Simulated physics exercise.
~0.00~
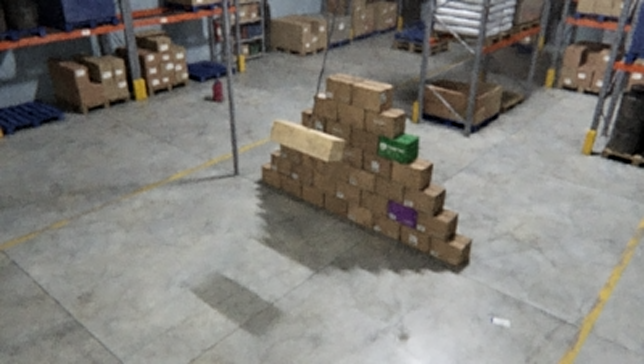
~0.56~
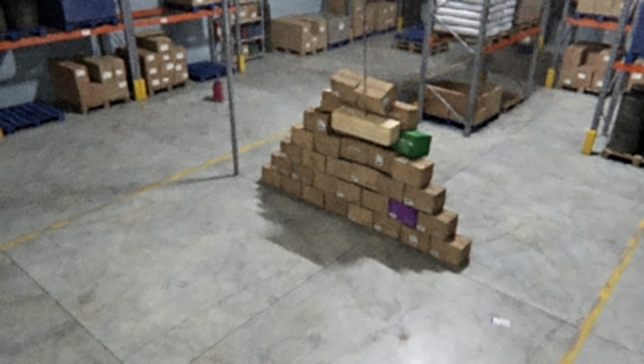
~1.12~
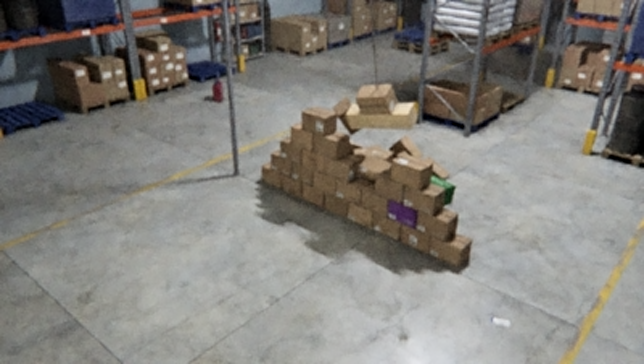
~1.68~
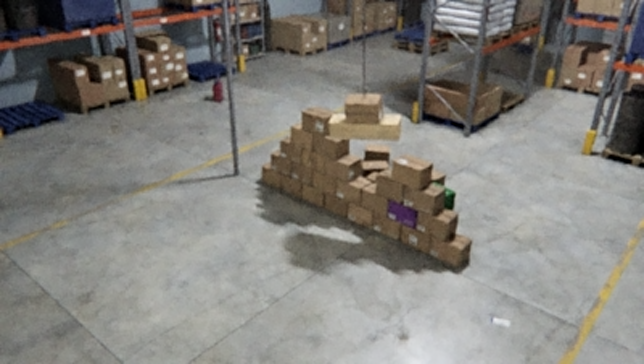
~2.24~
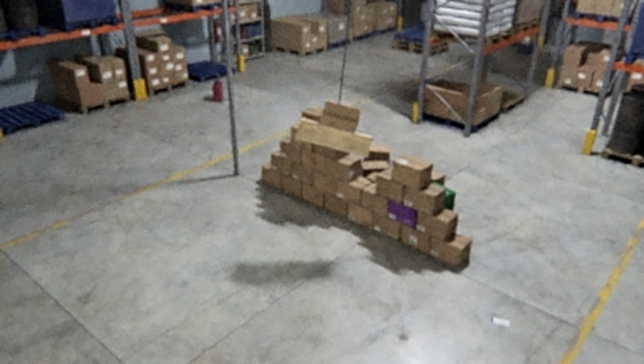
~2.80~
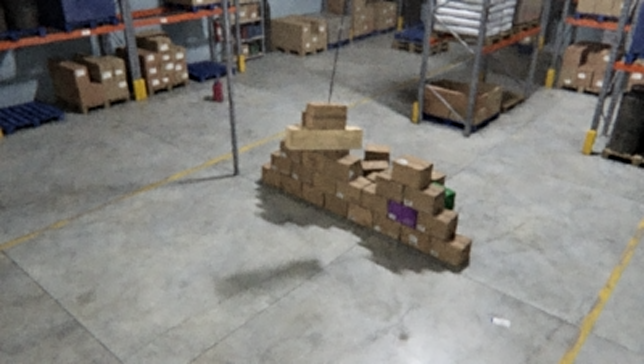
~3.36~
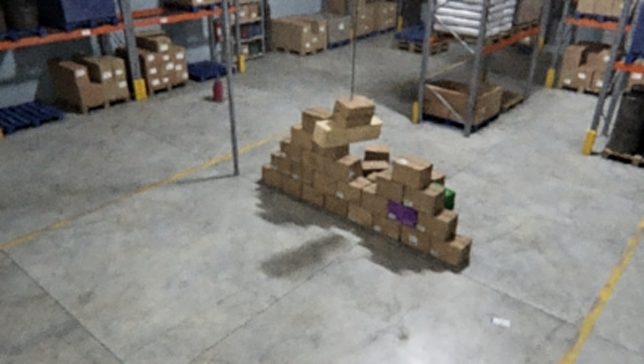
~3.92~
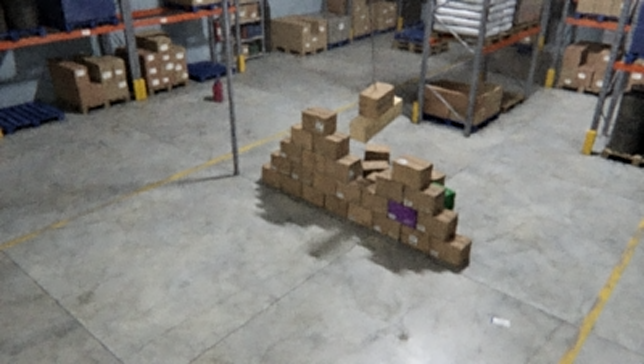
A stepped wall of brown cartons stands on the grey concrete floor of a warehouse, seen from above, with loaded racks behind it. One green carton sits high on the right slope and a purple one lower down, while a pale beam hangs on a line in front. The beam swings right into the upper part, turning and knocking the top cartons loose. The green carton tips and drops to the right, and a gap opens in the crest. The beam, carrying a carton on top, swings left, then right again, still moving, while the purple carton stays put.
